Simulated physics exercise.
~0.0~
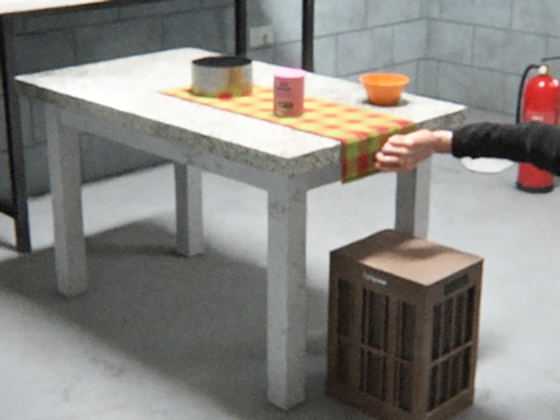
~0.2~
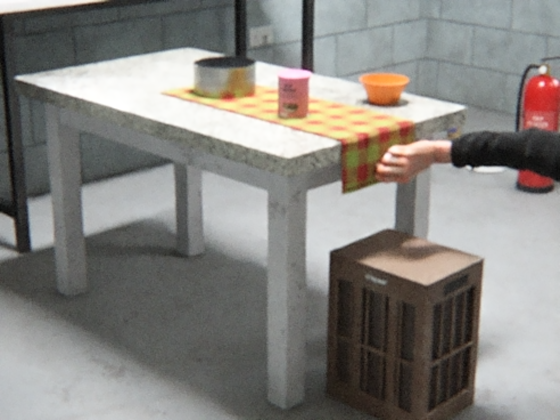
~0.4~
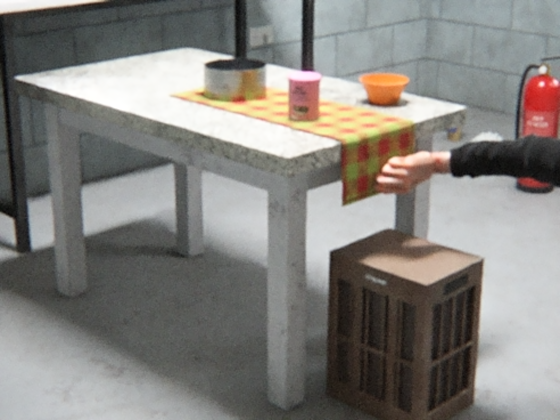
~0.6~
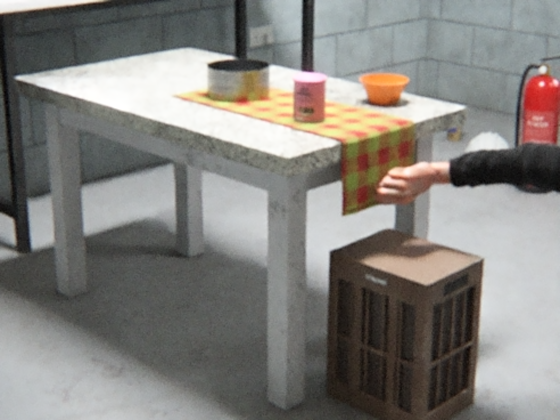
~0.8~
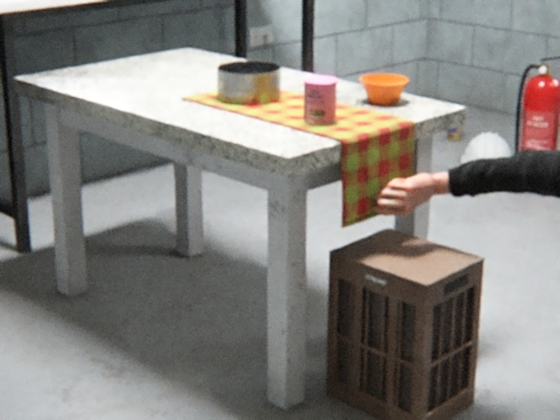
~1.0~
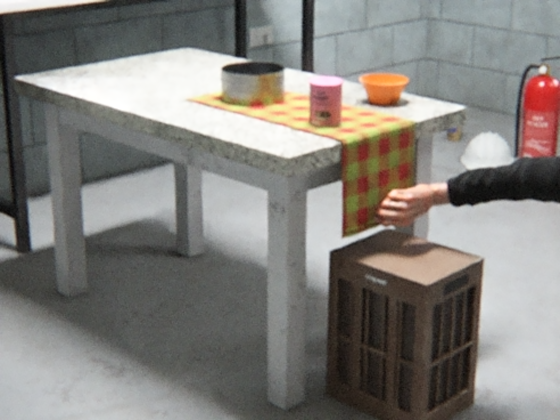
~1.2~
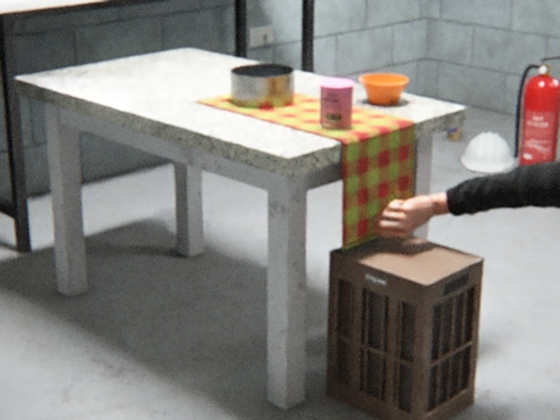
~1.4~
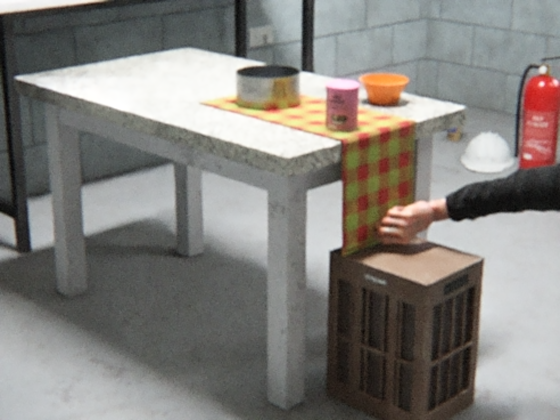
A hand drawing a checked cloth down to a brown crate, carrying a pink tin and pot rightward beside an unmoved orange bowl.
